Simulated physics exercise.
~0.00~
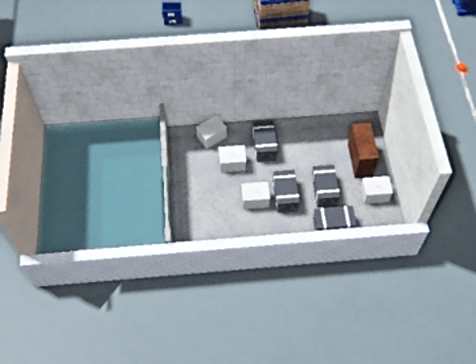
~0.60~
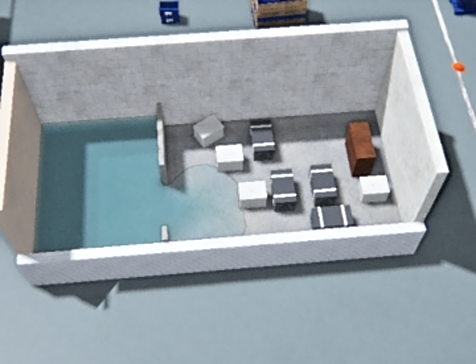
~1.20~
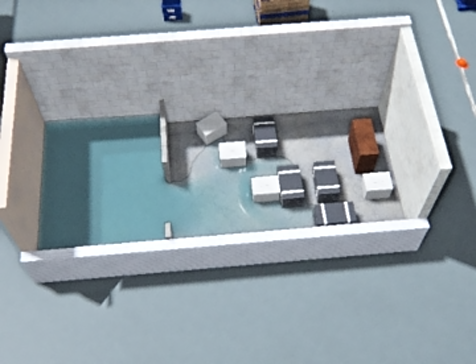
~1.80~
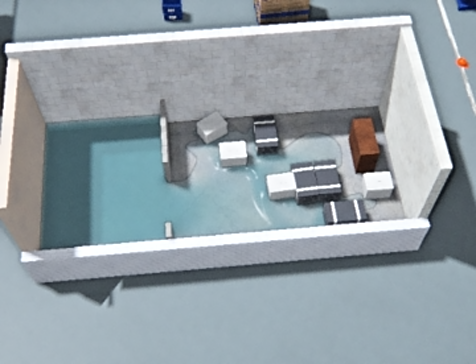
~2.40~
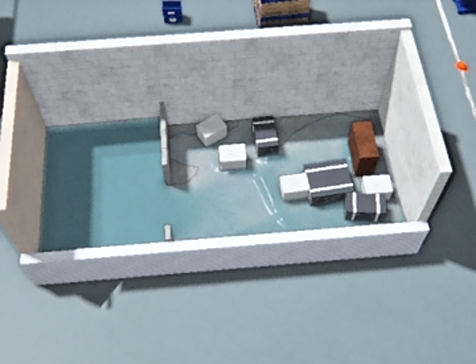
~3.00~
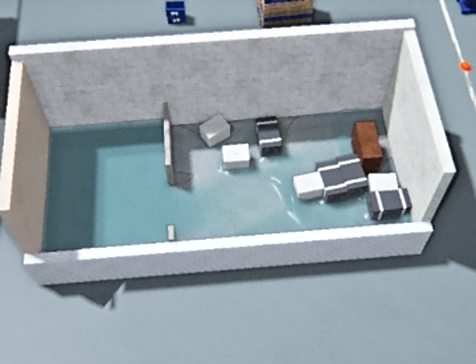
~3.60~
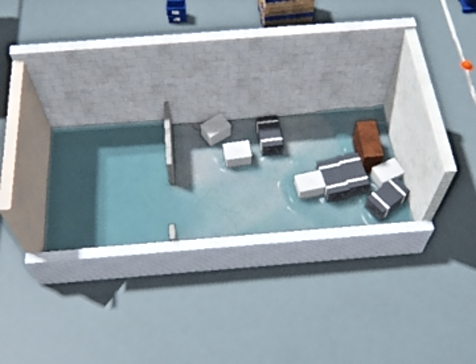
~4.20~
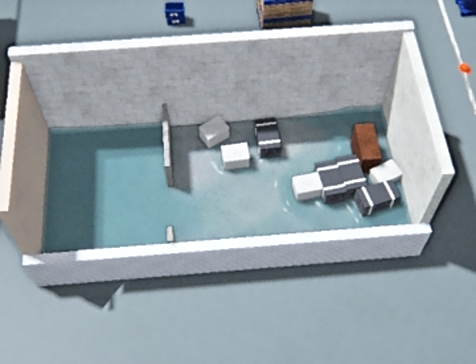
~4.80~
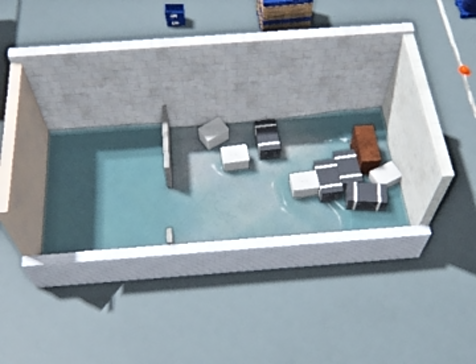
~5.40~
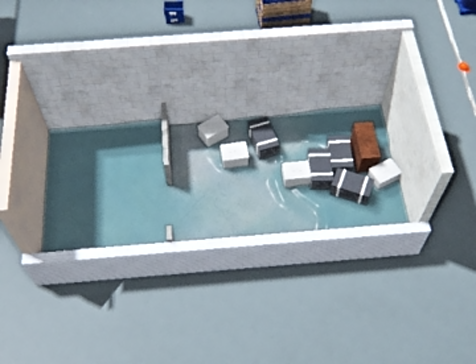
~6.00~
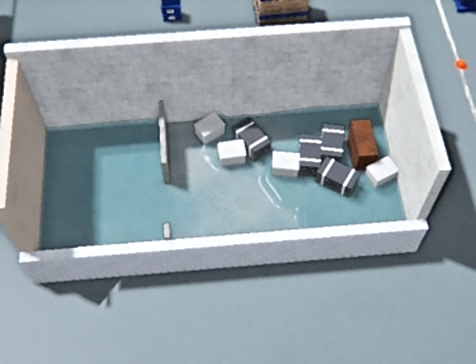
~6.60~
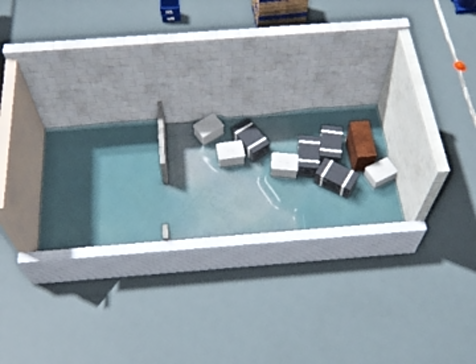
A roofless, pale-walled store is seen from high above, with a partition closing off an inner room of blue-green water on the left. On the dry grey floor to the right stand white boxes, dark grey trunks with pale bands and a reddish-brown chest near the right wall. Part of the partition gives way at its near end, and water spreads rightward through the gap. The nearer trunks and a white box slide right, bunching near the right wall as water covers the floor. The cluster then drifts back left and toward the far wall, ending loosely grouped in the flooded store.
